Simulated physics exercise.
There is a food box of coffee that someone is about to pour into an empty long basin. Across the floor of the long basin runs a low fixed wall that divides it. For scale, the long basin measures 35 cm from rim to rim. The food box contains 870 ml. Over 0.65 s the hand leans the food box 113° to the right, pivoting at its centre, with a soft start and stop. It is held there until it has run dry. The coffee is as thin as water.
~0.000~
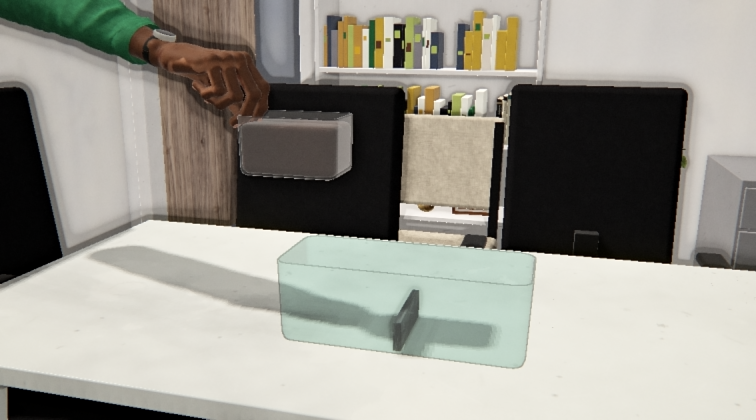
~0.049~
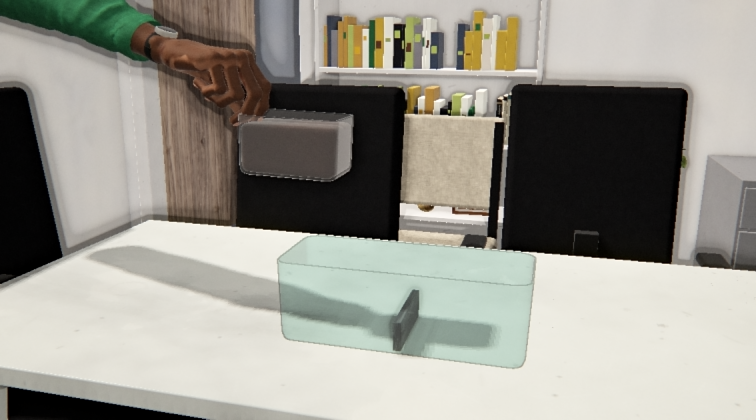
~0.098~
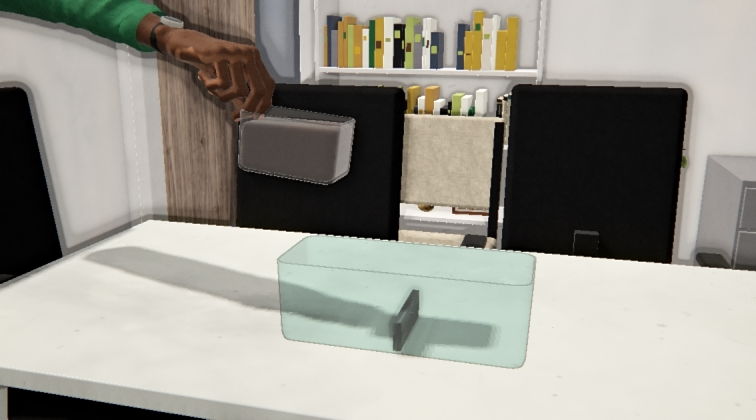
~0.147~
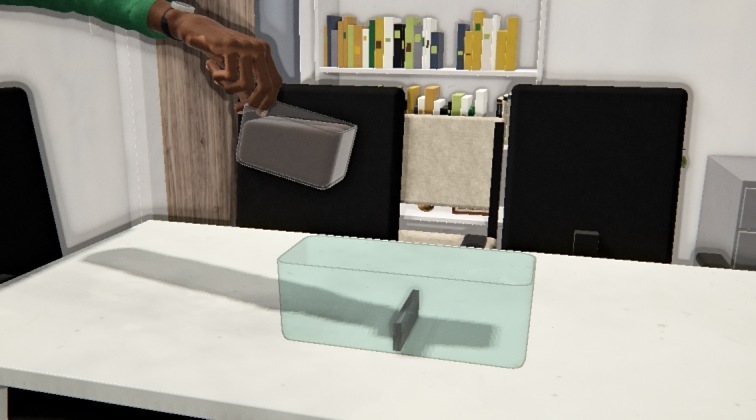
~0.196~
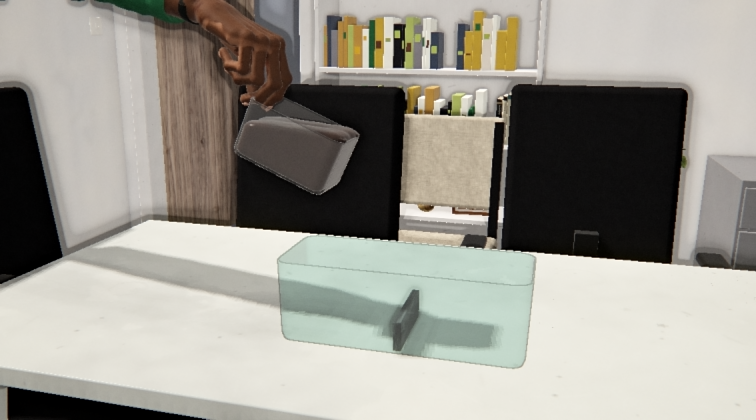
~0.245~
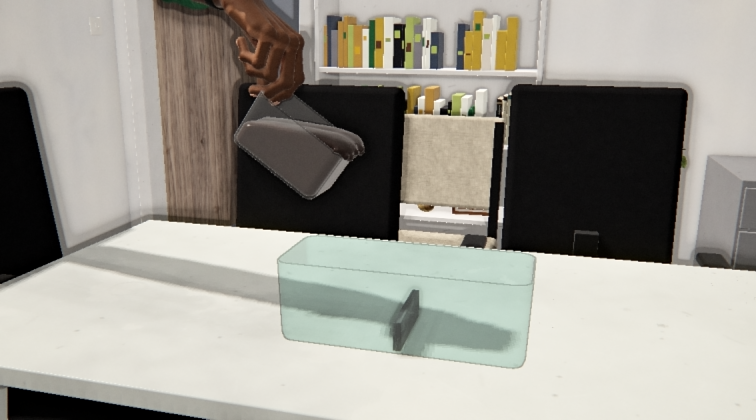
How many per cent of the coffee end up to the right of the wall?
About 25 per cent.
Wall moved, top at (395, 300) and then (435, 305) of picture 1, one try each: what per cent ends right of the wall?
Respectively close to 40 and 10 %.
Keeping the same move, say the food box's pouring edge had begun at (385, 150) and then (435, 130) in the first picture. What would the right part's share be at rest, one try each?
I'd expect close to 60 per cent and then close to 80 per cent.
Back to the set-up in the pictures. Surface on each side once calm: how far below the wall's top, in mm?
Left 18 mm, right 34 mm.
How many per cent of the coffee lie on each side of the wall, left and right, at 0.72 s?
Near 68 on the left, 20 on the right.
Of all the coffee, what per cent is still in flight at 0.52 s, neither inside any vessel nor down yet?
Roughly 46 percent.
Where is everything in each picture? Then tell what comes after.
In the first picture, it leans 0°; its right rim is at (344, 118); the coffee meets the walls at (253, 122) and (345, 126); the long basin's rim runs from (292, 249) to (534, 271); the wall's top is at (407, 306).
In the second picture, it leans 2°; its right rim is at (345, 120); the coffee meets the walls at (253, 121) and (345, 126).
In the third picture, it leans 6°; its right rim is at (347, 124); the coffee meets the walls at (255, 120) and (347, 128).
In the fourth picture, it leans 14°; its right rim is at (349, 131); the coffee meets the walls at (256, 120) and (349, 130).
In the fifth picture, it leans 24°; its right rim is at (351, 141); the coffee meets the walls at (255, 124) and (350, 134); 2 per cent is over the edge.
In the sixth picture, it leans 35°; its right rim is at (350, 153); the coffee meets the walls at (253, 121) and (345, 140); 7 per cent is over the edge.
After 0.52 s the tilt is 102° and 21 per cent is still to pour, 23 is left of the wall and 11 right of it.
After 0.72 s the tilt is 113° and 3 per cent is still to pour, 69 is left of the wall and 19 right of it.
After 0.92 s the tilt is 113° and 0 per cent is still to pour, 69 is left of the wall and 23 right of it.
After 1.15 s the tilt is 113° and 0 per cent is still to pour, 69 is left of the wall and 24 right of it.
In the end 69 per cent lies left of the wall, 25 right of it and 6 outside.
